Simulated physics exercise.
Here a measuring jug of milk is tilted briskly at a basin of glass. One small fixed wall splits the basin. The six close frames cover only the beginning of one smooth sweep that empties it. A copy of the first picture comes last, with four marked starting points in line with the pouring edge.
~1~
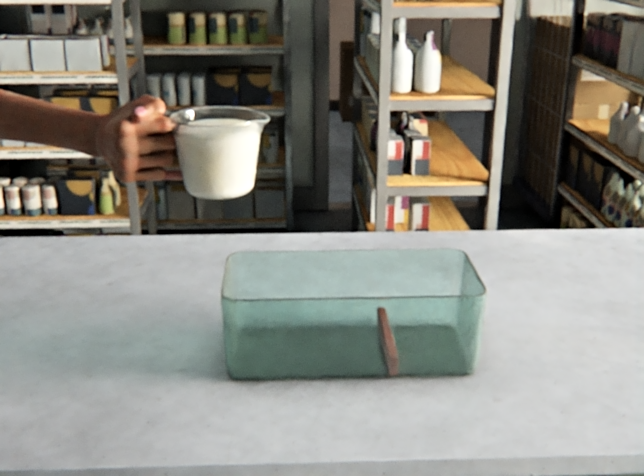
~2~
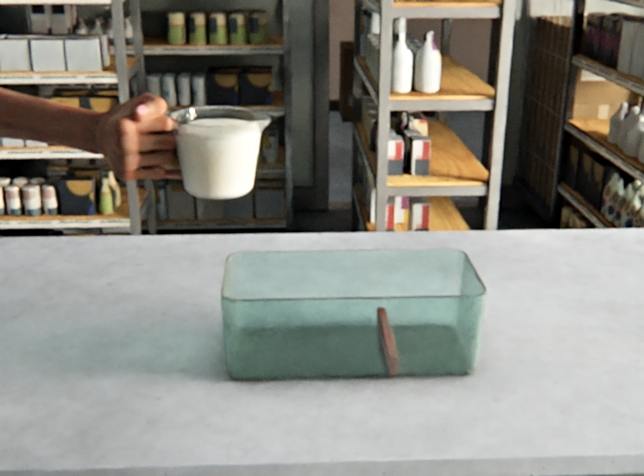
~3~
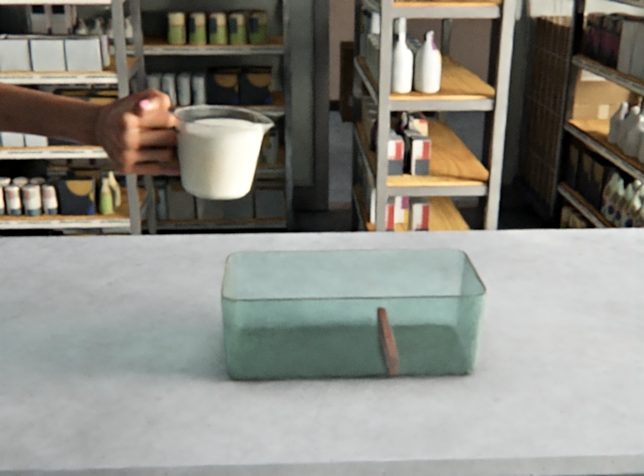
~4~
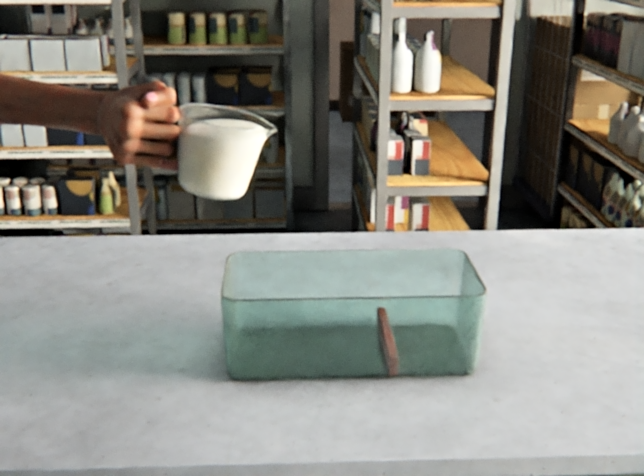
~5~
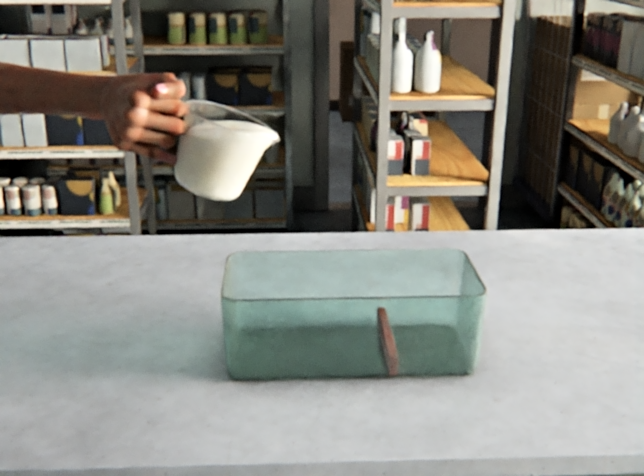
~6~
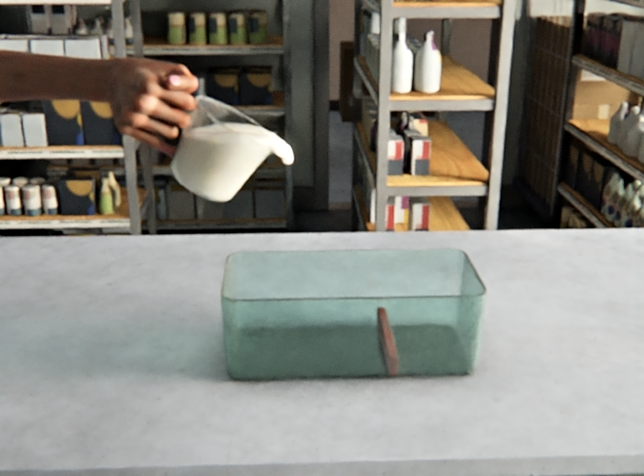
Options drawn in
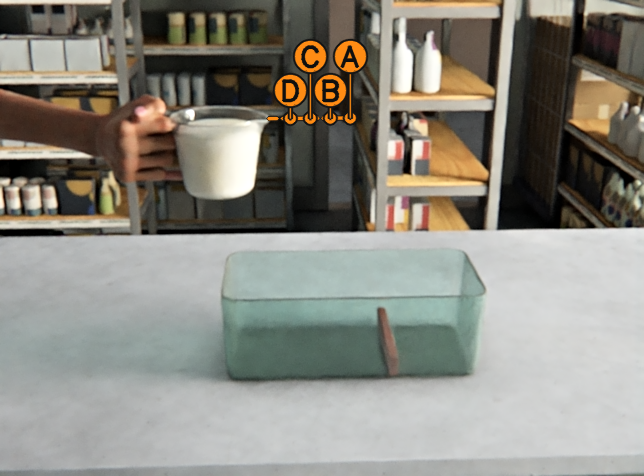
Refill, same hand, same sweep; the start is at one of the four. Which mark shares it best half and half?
Choose B.
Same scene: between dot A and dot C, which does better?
That is dot A.
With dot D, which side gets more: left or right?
The left side.
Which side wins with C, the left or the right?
More ends on the left.
On the marked copy, A at (350, 118); B at (330, 118); C at (310, 118); D at (290, 118).
If A is chosen, about 29 % ends left of the wall and 69 % right of it.
If B is chosen, about 50 % ends left of the wall and 48 % right of it.
If C is chosen, about 84 % ends left of the wall and 14 % right of it; 3 % is lost outside.
If D is chosen, about 85 % ends left of the wall and 13 % right of it.
